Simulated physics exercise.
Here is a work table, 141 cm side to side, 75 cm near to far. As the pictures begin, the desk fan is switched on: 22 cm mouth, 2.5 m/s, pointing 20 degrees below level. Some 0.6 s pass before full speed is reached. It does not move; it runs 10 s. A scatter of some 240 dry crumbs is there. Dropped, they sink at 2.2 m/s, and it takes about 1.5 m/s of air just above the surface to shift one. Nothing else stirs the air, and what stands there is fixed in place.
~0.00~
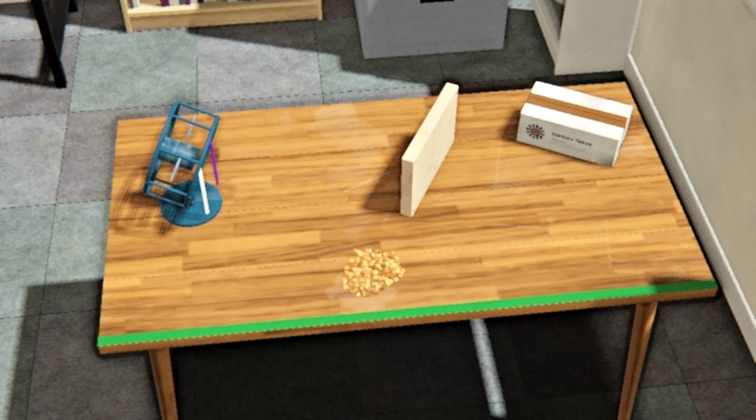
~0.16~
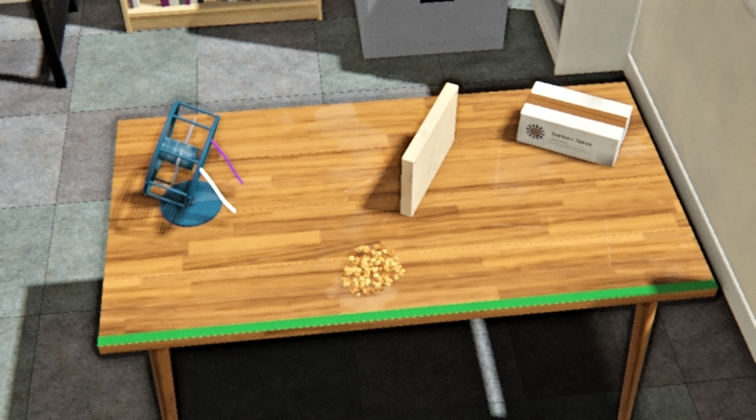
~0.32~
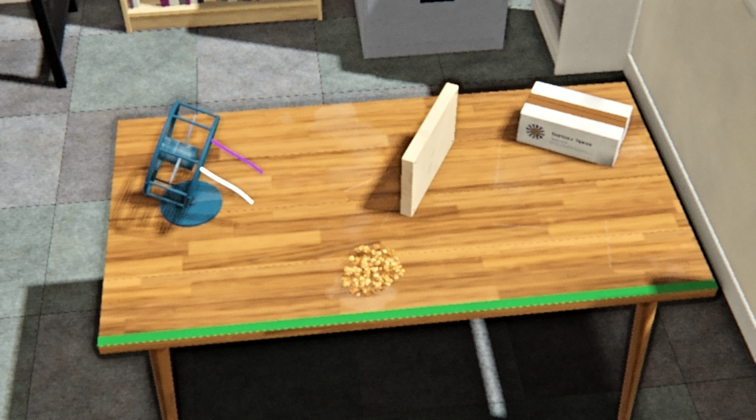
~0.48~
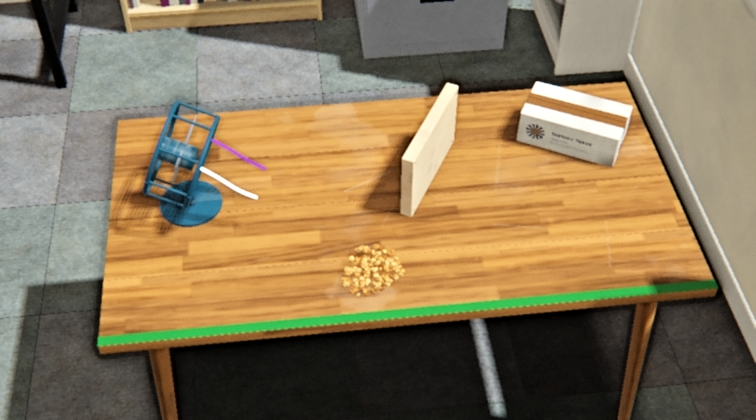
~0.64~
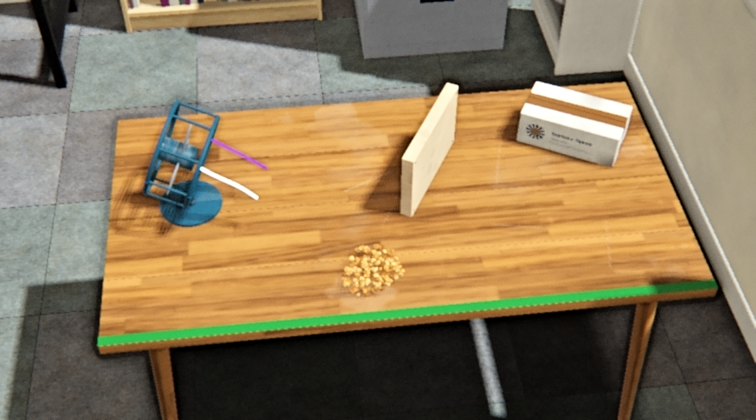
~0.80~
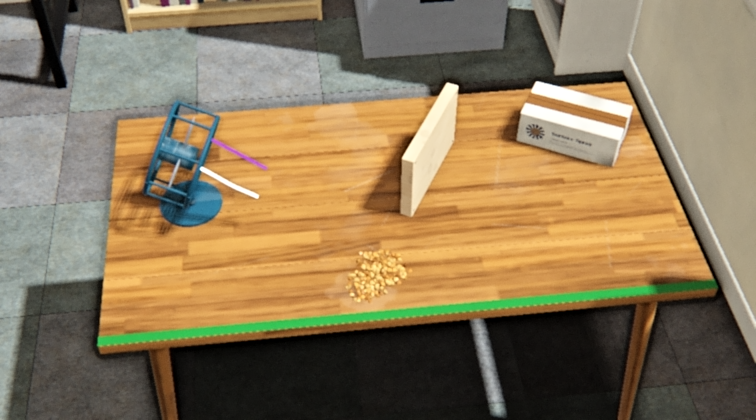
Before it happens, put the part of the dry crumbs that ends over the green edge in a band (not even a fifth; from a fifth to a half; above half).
Of the dry crumbs, more than half end over the green edge.
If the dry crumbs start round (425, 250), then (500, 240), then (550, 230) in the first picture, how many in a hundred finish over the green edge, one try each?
80, 10 and 0 in a hundred, respectively.
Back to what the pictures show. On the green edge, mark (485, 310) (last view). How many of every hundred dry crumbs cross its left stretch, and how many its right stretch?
Roughly 80 % cross the left stretch, and around 25 % the right stretch.
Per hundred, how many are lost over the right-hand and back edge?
0 % right-hand, 0 % back.
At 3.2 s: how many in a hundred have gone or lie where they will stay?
About 100 %.
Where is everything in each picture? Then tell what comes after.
The middle of the dry crumbs is near (369, 271), none has stirred yet and the mouth of the desk fan is at (182, 155), in the first picture.
The middle of the dry crumbs is near (372, 271), none has stirred yet and the green edge is centred on (416, 317), in the second picture.
The middle of the dry crumbs is near (372, 271), none has stirred yet, the top of a board is at (431, 121) and the top of a box is at (577, 109), in the third picture.
The middle of the dry crumbs is near (372, 271) and none has stirred yet, in the fourth picture.
The middle of the dry crumbs is near (372, 271) and none has stirred yet, in the fifth picture.
The middle of the dry crumbs is near (378, 277), the farthest in sight from the desk fan is at (410, 272) and about 35 % have left their places, in the sixth picture.
After 2.0 s, 100 % are over the green edge; 100 % have settled or left.
After 3.2 s, 100 % are over the green edge; 100 % have settled or left.
After 5.5 s, 100 % are over the green edge; 100 % have settled or left.
After 10.0 s, at the end, 100 % are over the green edge.
